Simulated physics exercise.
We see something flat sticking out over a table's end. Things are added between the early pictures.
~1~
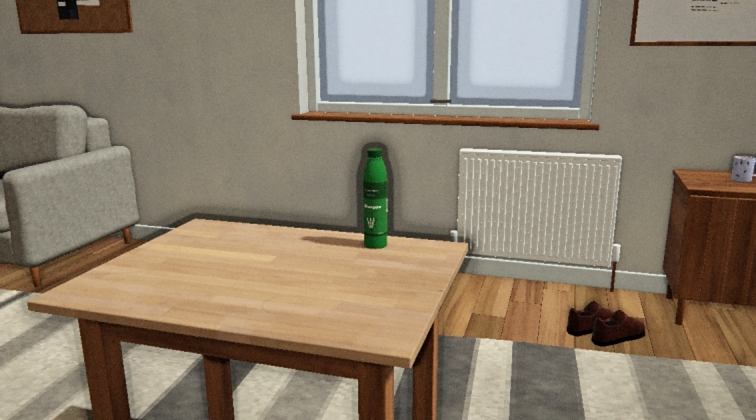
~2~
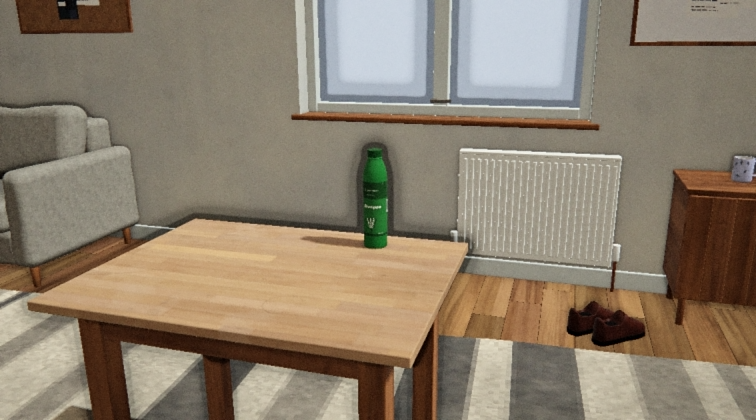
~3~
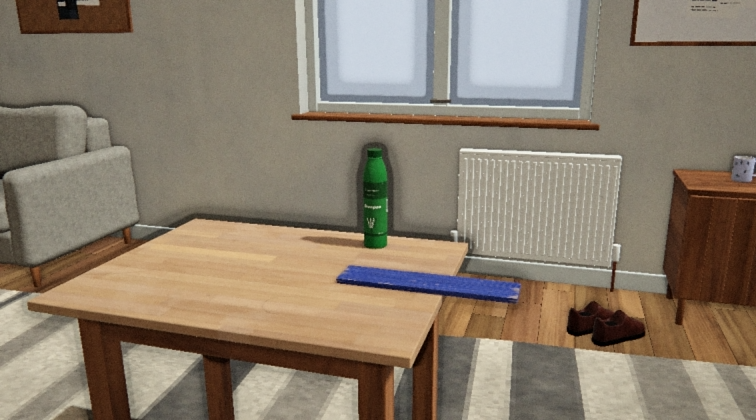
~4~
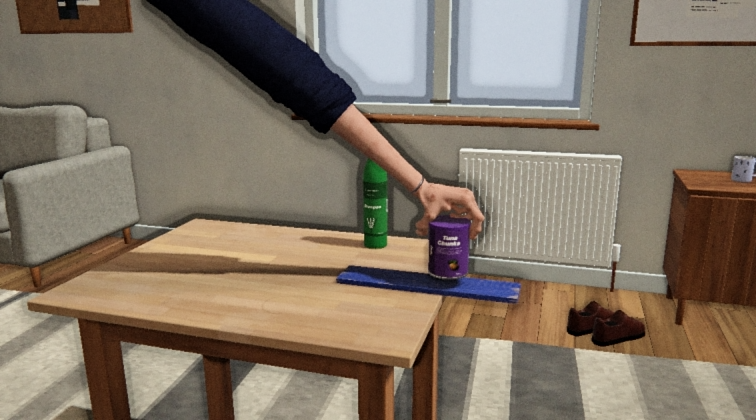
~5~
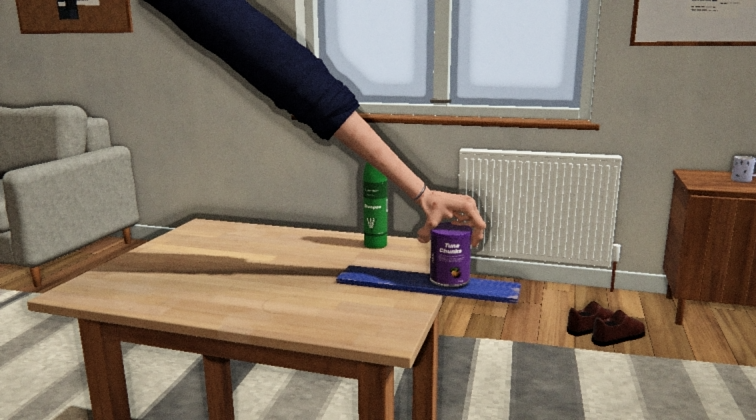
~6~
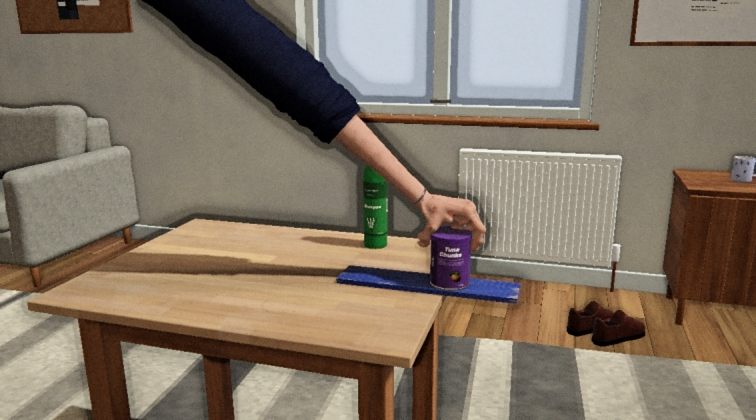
At first, a green bottle stands alone on a wooden table, and then a flat blue strip appears, jutting out past the table's right edge. Next, a dark-sleeved arm reaches in from the upper left, lowers a purple tin slightly onto the strip and keeps hold of it.
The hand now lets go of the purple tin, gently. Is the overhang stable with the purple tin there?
In the end the board holds.
Then, 0.30 s past the last view, nothing moves.
Then, 0.70 s past the last view, purple tin resting near (450, 258).
Finally, all 3 still in place. Final places as the last picture's camera would see them, purple tin near (450, 258). The board keeps its balance.
